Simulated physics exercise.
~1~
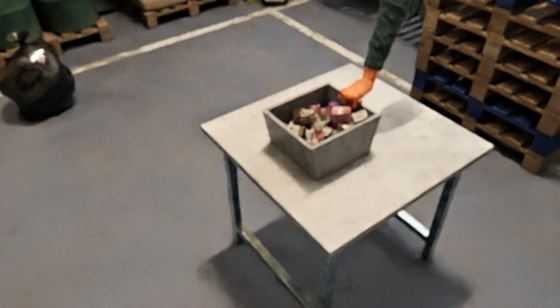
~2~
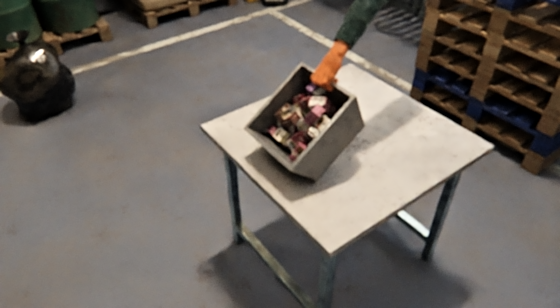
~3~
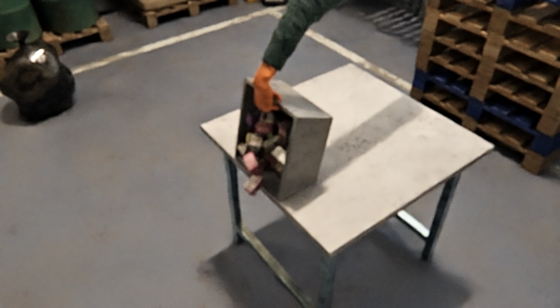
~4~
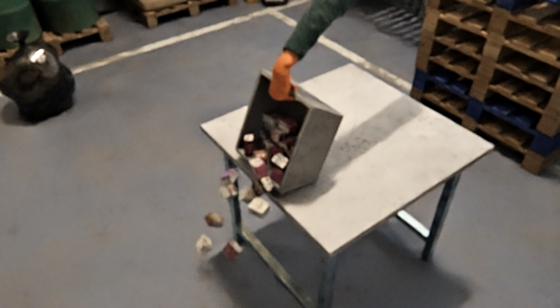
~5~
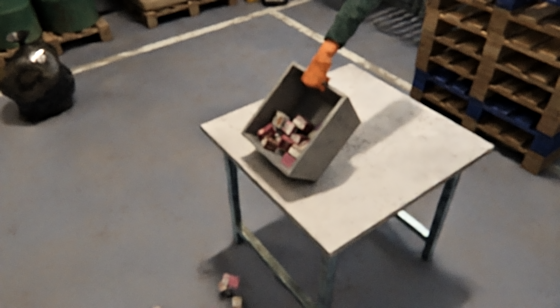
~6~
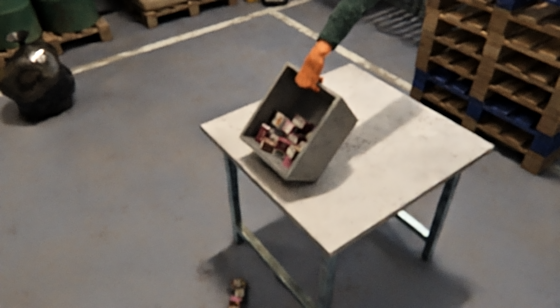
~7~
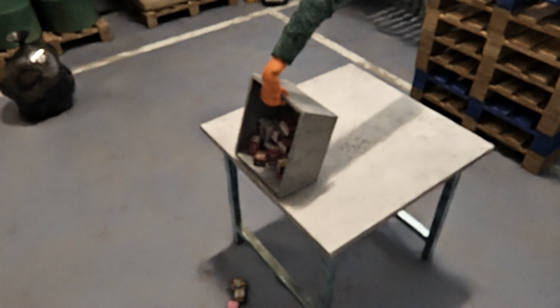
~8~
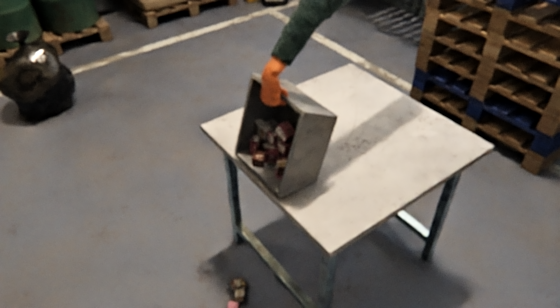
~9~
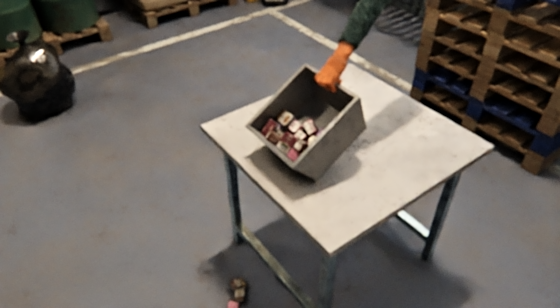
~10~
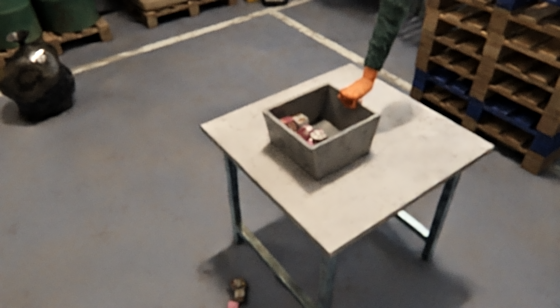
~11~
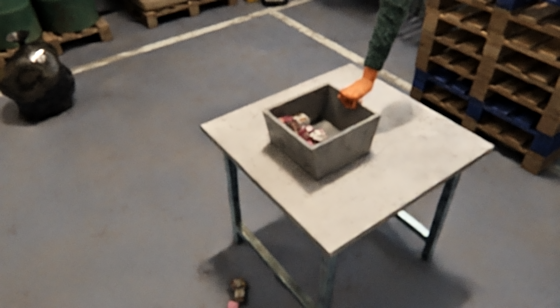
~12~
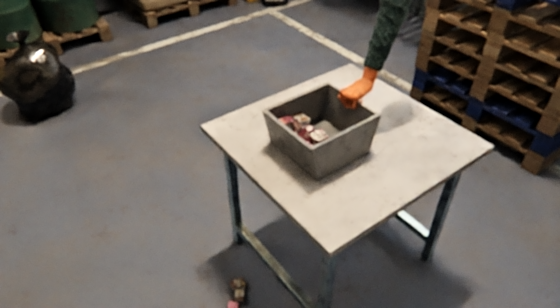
An orange-gloved hand tipped a grey tote of small cartons up toward the left on a table, spilling several over the edge onto the floor, then eased it back, tilted it again and set it flat, with some cartons still inside.
